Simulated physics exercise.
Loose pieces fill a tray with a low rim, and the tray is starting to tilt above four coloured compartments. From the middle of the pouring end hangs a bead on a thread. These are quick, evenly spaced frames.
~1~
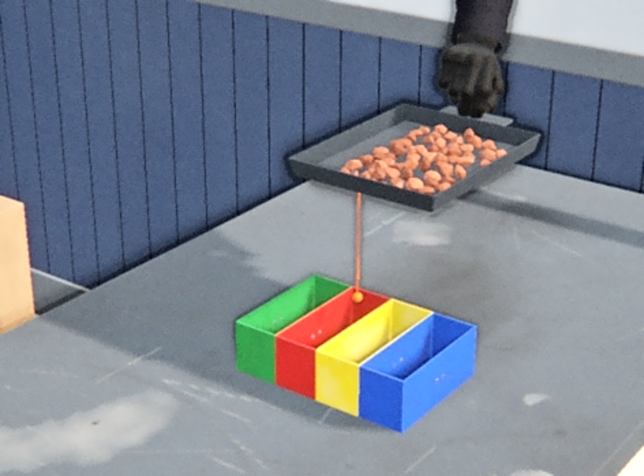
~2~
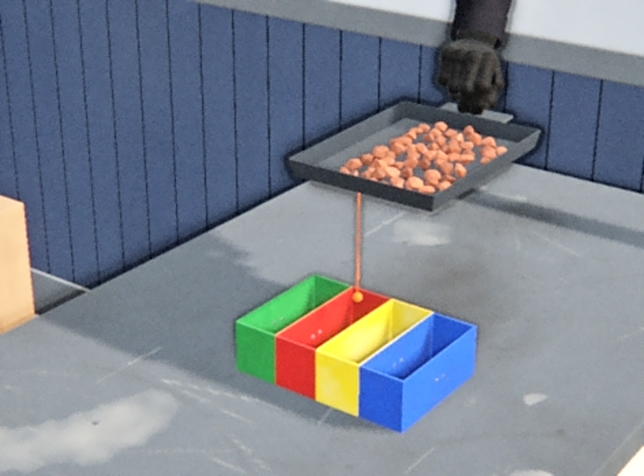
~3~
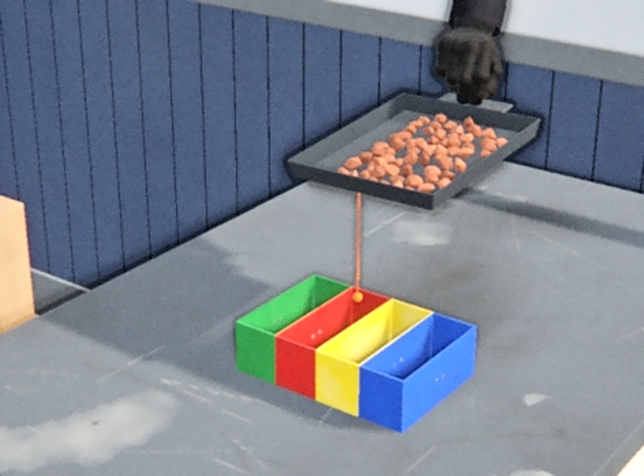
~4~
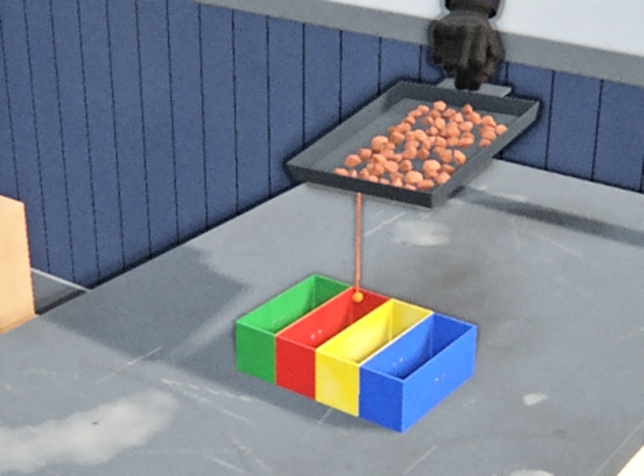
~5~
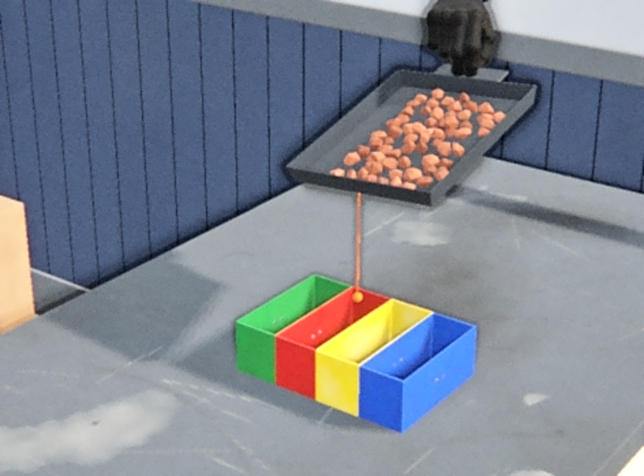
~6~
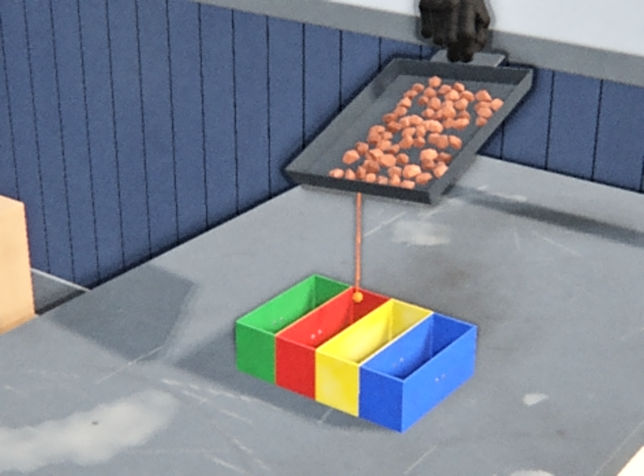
A dark tray of reddish-brown lumps, held at its far edge by a black-gloved hand, tilts gradually as the hand rises and shifts slightly left, its near edge dipping toward the left corner. Below sit green, red, yellow and blue compartments, left to right, with a bead hanging on a thread above them. The steady, raised view shows a scuffed grey surface before dark blue panelling.
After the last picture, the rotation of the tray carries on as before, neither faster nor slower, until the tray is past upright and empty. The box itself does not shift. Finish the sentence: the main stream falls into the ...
... Green cell.
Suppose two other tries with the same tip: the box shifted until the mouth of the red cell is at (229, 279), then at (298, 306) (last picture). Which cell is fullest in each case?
So the first one goes to that blue cell and the second to the cell in red.
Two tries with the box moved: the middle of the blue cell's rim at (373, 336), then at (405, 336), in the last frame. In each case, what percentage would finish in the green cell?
You'd get 10 in a hundred first and 40 in a hundred after that.
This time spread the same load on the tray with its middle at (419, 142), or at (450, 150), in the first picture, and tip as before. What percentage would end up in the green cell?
Near 60 % and 50 %.
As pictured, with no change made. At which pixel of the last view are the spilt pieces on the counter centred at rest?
Its middle is at roughly (170, 317).
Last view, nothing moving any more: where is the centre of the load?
Close to (280, 353), more or less.
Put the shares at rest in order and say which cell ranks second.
Second: The red cell.
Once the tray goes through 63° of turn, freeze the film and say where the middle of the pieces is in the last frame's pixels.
Roughly at (343, 159).
Soon after the last picture, tray tipped steeply; all on the tray.
A little later, tray tipped past a quarter turn; about a third on the tray; about a quarter in the green cell; a small part in the red cell; about a third falling or outside the box.
Later still, tray tipped past a quarter turn; about half in the green cell; about a quarter in the red cell; a small part in the yellow cell; about a quarter falling or outside the box.
At rest, tray tipped past a quarter turn; about half in the green cell; about a quarter in the red cell; a small part in the yellow cell; none in the blue cell; about a quarter outside the box.
